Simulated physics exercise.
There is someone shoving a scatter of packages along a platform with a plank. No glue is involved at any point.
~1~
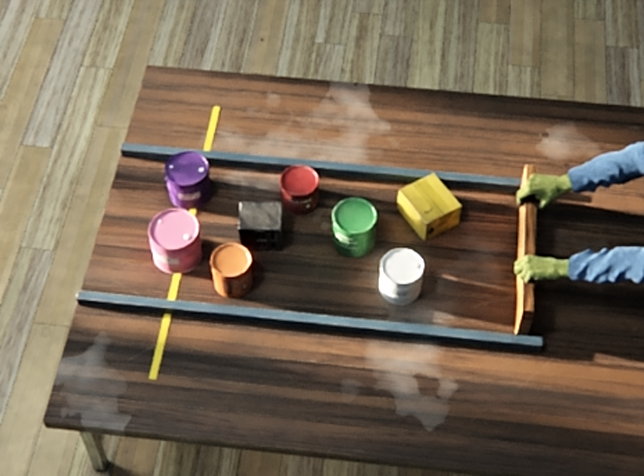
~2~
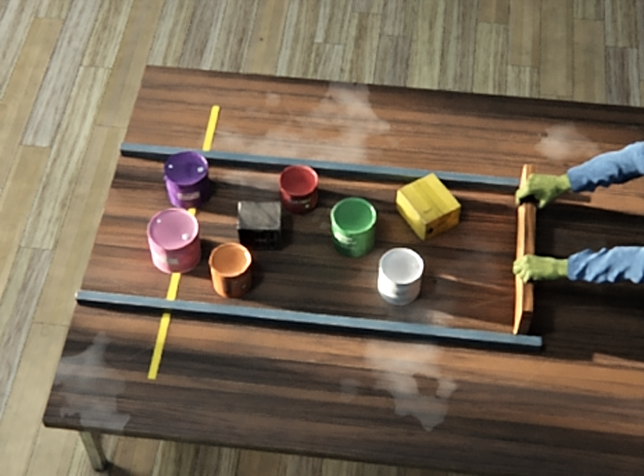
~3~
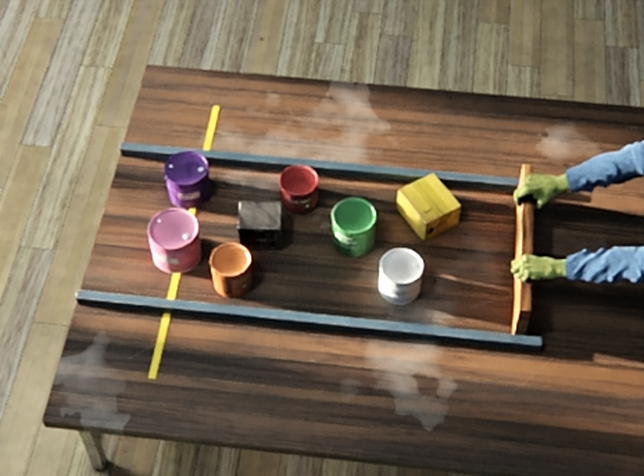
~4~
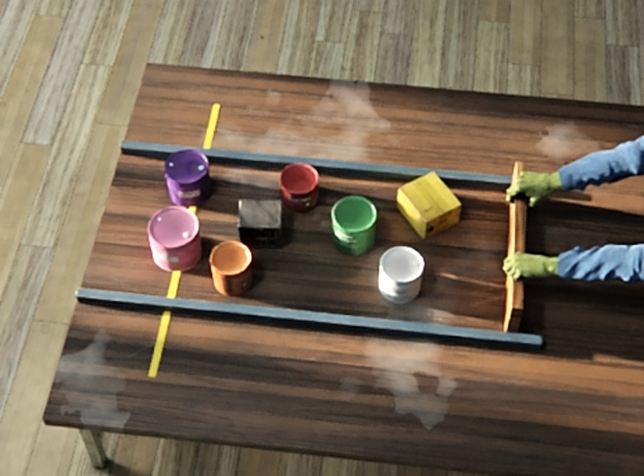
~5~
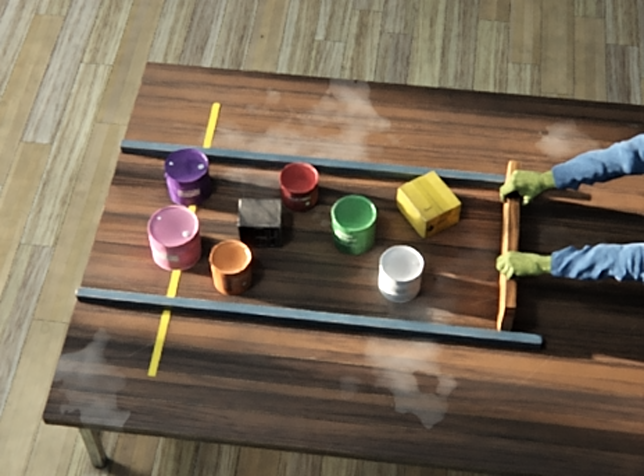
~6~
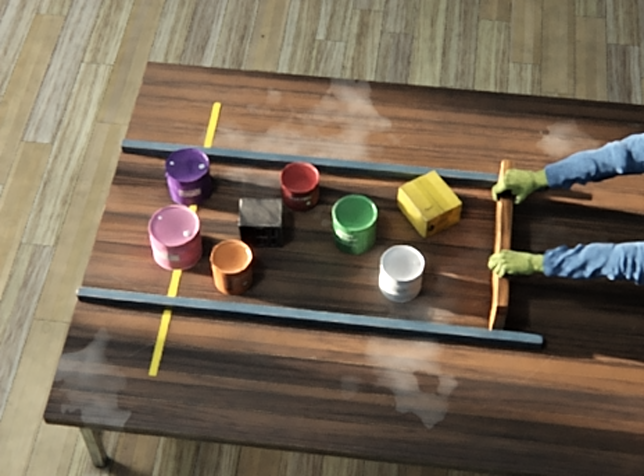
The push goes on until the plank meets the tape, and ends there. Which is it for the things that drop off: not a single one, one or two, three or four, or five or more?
It is one or two.
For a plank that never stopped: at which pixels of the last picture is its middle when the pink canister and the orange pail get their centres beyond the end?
For the pink canister at (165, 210), for the orange pail at (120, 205).
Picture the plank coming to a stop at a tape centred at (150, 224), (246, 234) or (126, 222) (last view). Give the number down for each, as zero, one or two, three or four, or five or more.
Result per tape, in order - 3 or 4 / none / either three or four.
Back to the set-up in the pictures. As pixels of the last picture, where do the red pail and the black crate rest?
Red pail: (137, 174); black crate: (132, 223).
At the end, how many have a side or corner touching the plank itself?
I count 4 of them.
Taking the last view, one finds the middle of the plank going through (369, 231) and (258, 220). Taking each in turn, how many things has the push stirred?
The count reaches 3 first and 8 second.
Soon after, none off yet; purple canister at rest near (189, 177); pink canister at rest near (176, 238); orange pail at rest near (233, 268).
Then, none off yet; purple canister at rest near (189, 177); pink canister at rest near (176, 238); orange pail moved a little near (226, 269).
By the end, the number that fall off is one or two; fallen, purple canister.
